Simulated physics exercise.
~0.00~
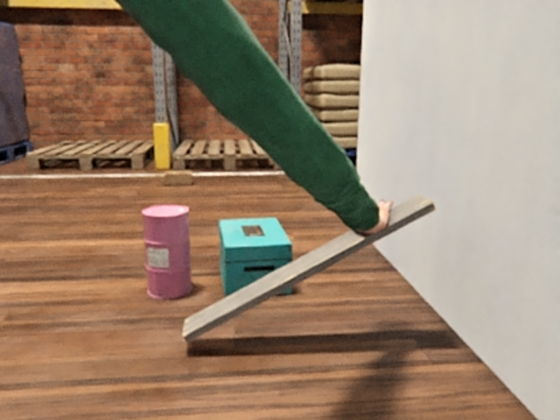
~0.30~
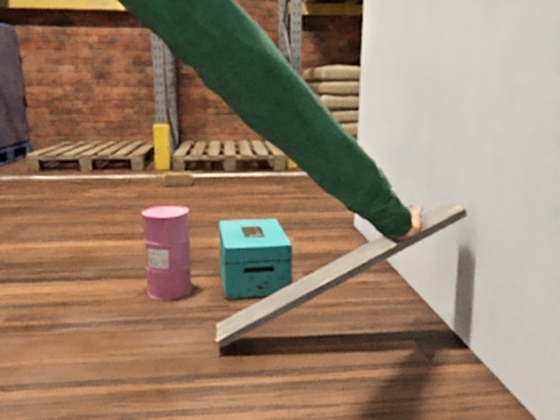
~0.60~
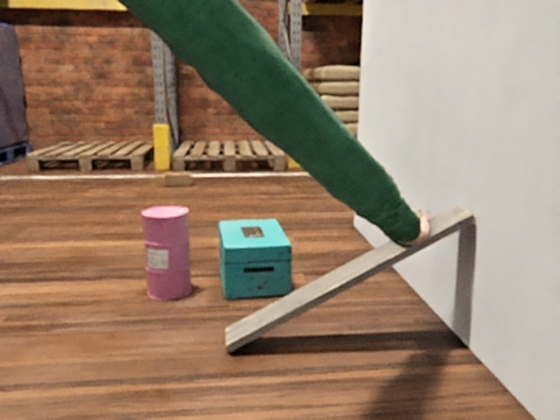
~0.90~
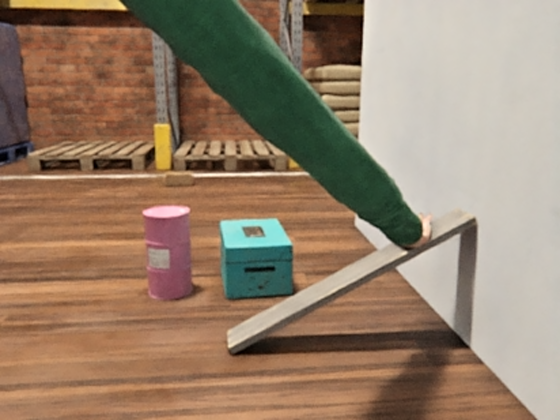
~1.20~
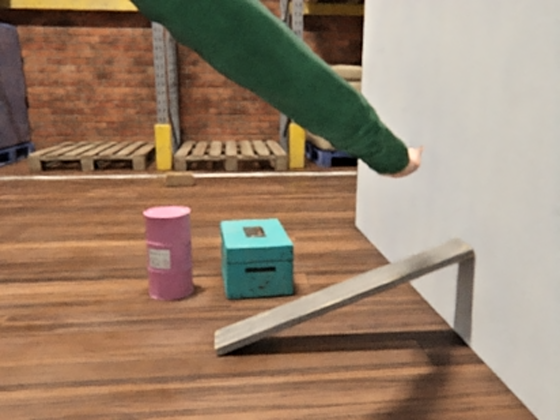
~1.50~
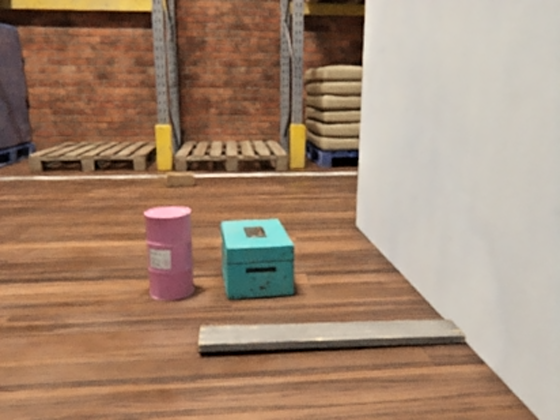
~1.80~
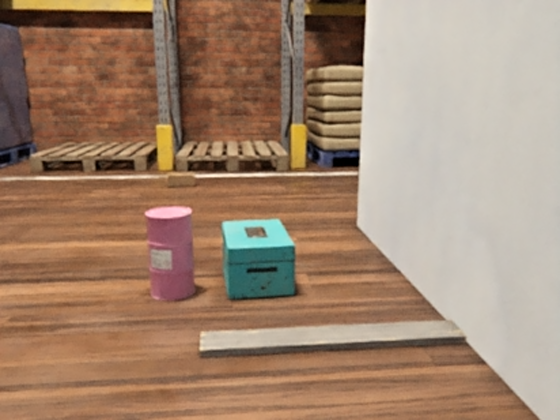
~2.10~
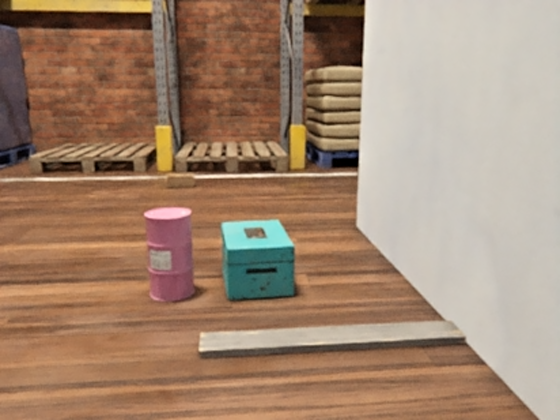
A grey plank, held at a slant by a hand in a green sleeve, is the main thing in view on a brown wooden floor beside a bare pale wall at right. The slightly swaying view looks across the floor, with a pink canister and a turquoise toolbox standing at left and pallets by a brick wall behind. The hand moves the plank right until its upper end leans on the wall. Then the hand lets go and draws back, and the plank starts to slide down. It ends lying flat on the floor, its right end by the wall, while the canister and toolbox stay put.
